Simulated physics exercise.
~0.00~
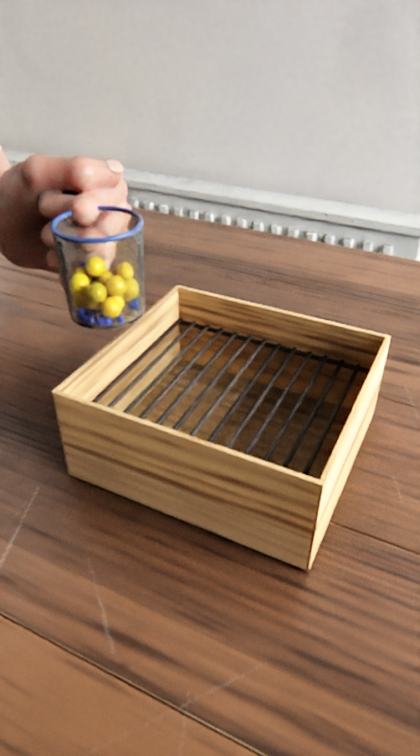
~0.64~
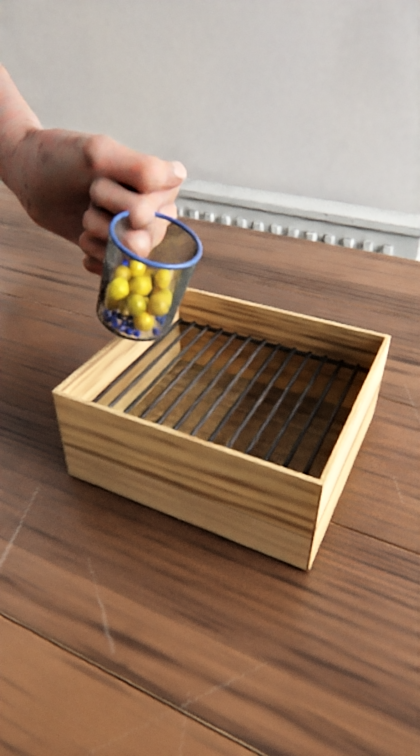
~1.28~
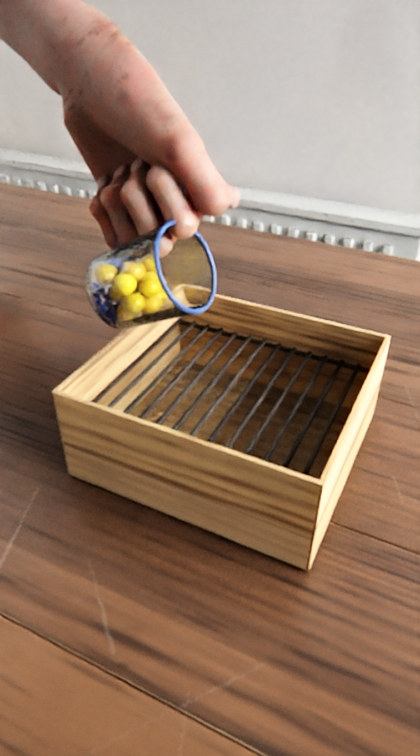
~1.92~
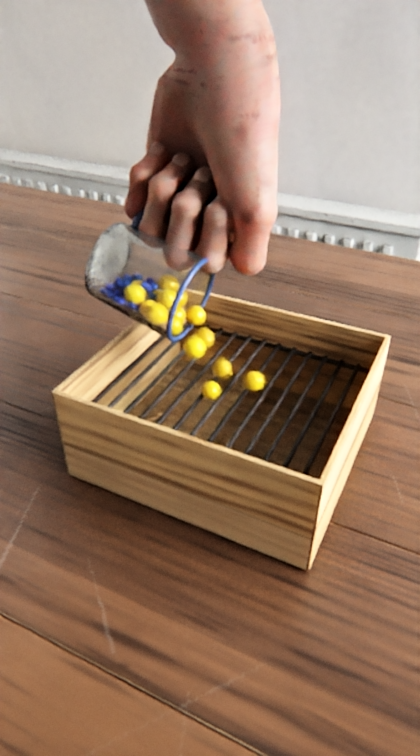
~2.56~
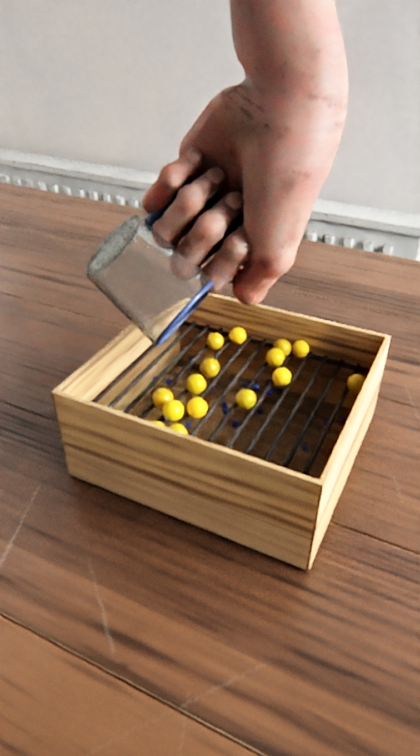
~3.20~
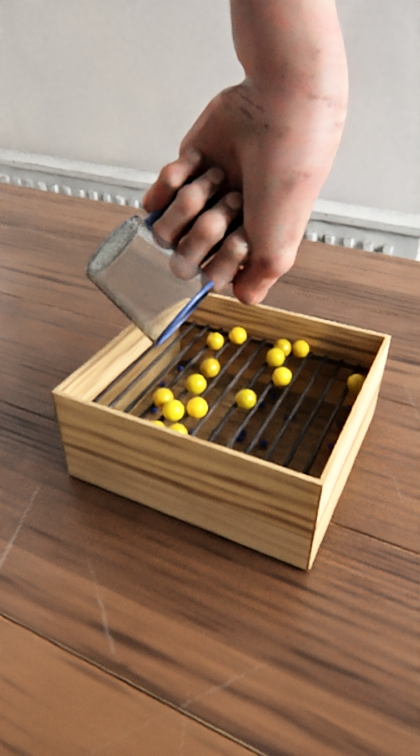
The clip shows a hand moving a clear, blue-rimmed cup of yellow balls and small blue pieces rightward over a wooden box strung with wires, then tipping it until it empties; the yellow balls stay on top while the blue pieces drop through.
